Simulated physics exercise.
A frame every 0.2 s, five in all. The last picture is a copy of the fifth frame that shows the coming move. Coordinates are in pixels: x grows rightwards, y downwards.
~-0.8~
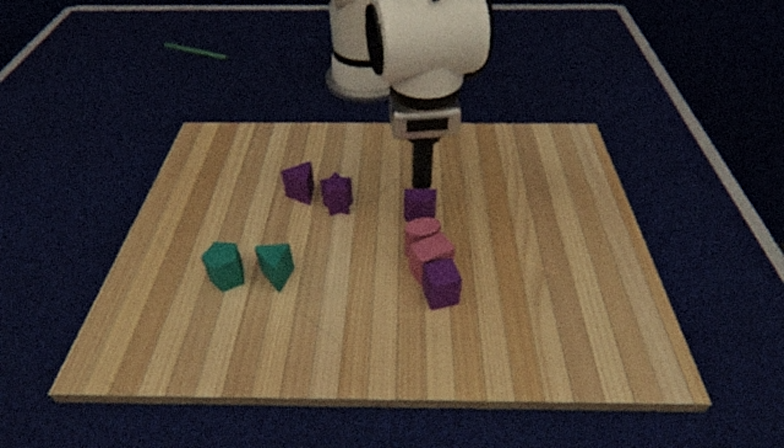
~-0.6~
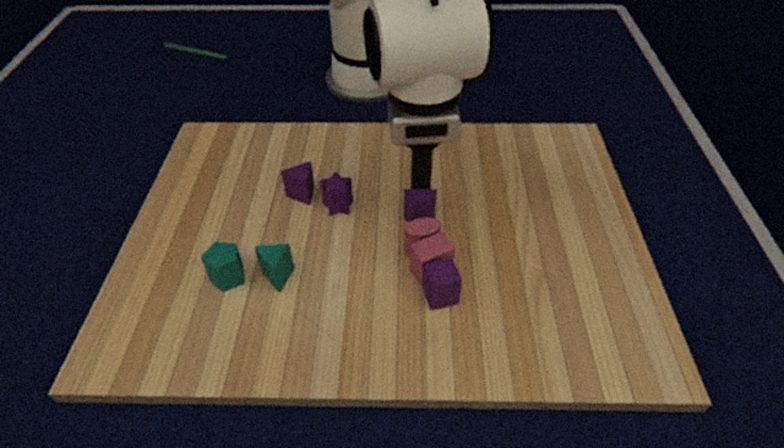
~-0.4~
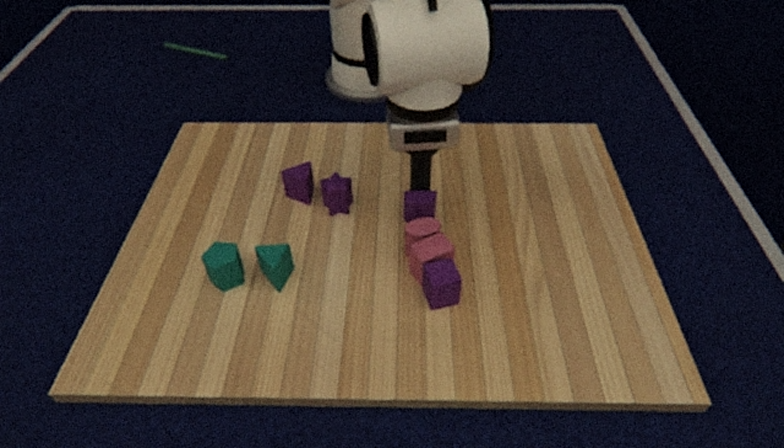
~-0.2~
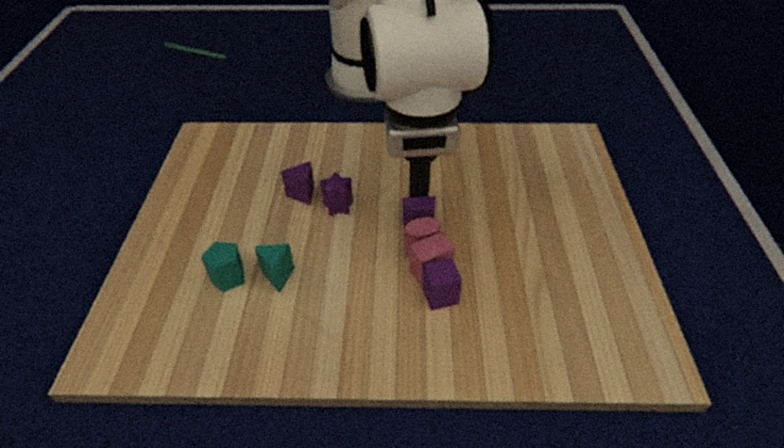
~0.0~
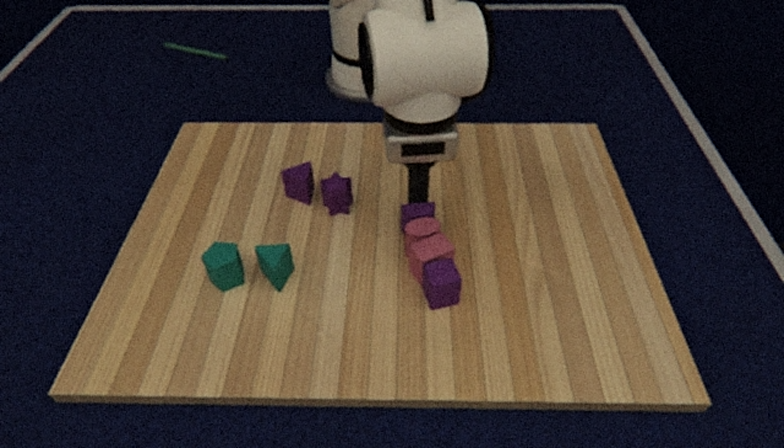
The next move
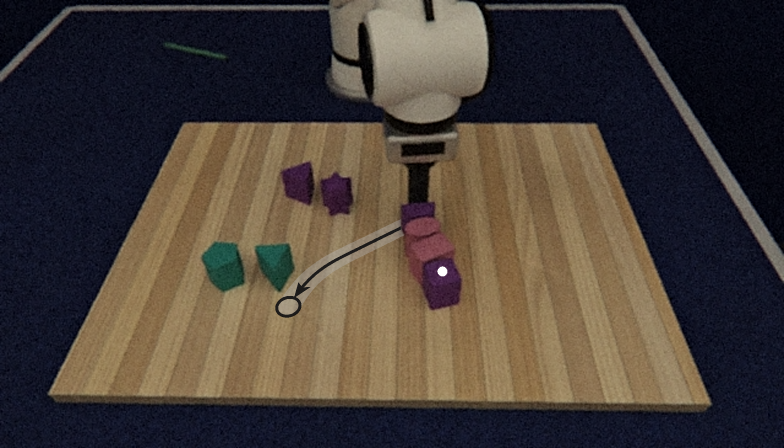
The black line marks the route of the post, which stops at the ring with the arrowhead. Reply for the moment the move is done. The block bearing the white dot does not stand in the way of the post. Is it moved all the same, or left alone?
That block is going to be left alone.
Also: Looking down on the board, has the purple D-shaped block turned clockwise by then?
The answer is no.
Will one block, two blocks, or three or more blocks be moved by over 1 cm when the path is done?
Blocks moved: One.
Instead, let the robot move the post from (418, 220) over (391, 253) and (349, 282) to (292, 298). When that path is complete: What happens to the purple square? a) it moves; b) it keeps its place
I choose a.
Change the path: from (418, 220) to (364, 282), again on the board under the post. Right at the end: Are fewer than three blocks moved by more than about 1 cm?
No, it doesn't check out.
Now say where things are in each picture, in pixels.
Tip of the post (422, 185), middles of tops, purple D-shaped block (421, 194), pink oval block (423, 226), purple square (442, 271), in the first frame.
Post (421, 190), nothing pushed, in the second frame.
Post (420, 196), purple D-shaped block (420, 196), in the third frame.
Post (419, 202), purple D-shaped block (420, 202), in the fourth frame.
Post (419, 208), purple D-shaped block (419, 208), pink oval block (423, 226), purple square (442, 271), in the fifth frame.
The line goes from (418, 220) through (373, 242) and (325, 267) to (288, 307); the dot is on the purple square.
On the path given first. One third of the way, post (372, 230); purple D-shaped block (410, 215), turned 35° anticlockwise; pink oval block (423, 230), turned 15° anticlockwise.
Two thirds of the way, post (322, 256); purple D-shaped block (410, 215), turned 35° anticlockwise; pink oval block (423, 230), turned 15° anticlockwise.
At the end, post (286, 295); purple D-shaped block (410, 215), turned 35° anticlockwise; pink oval block (423, 230), turned 15° anticlockwise; purple square unmoved.
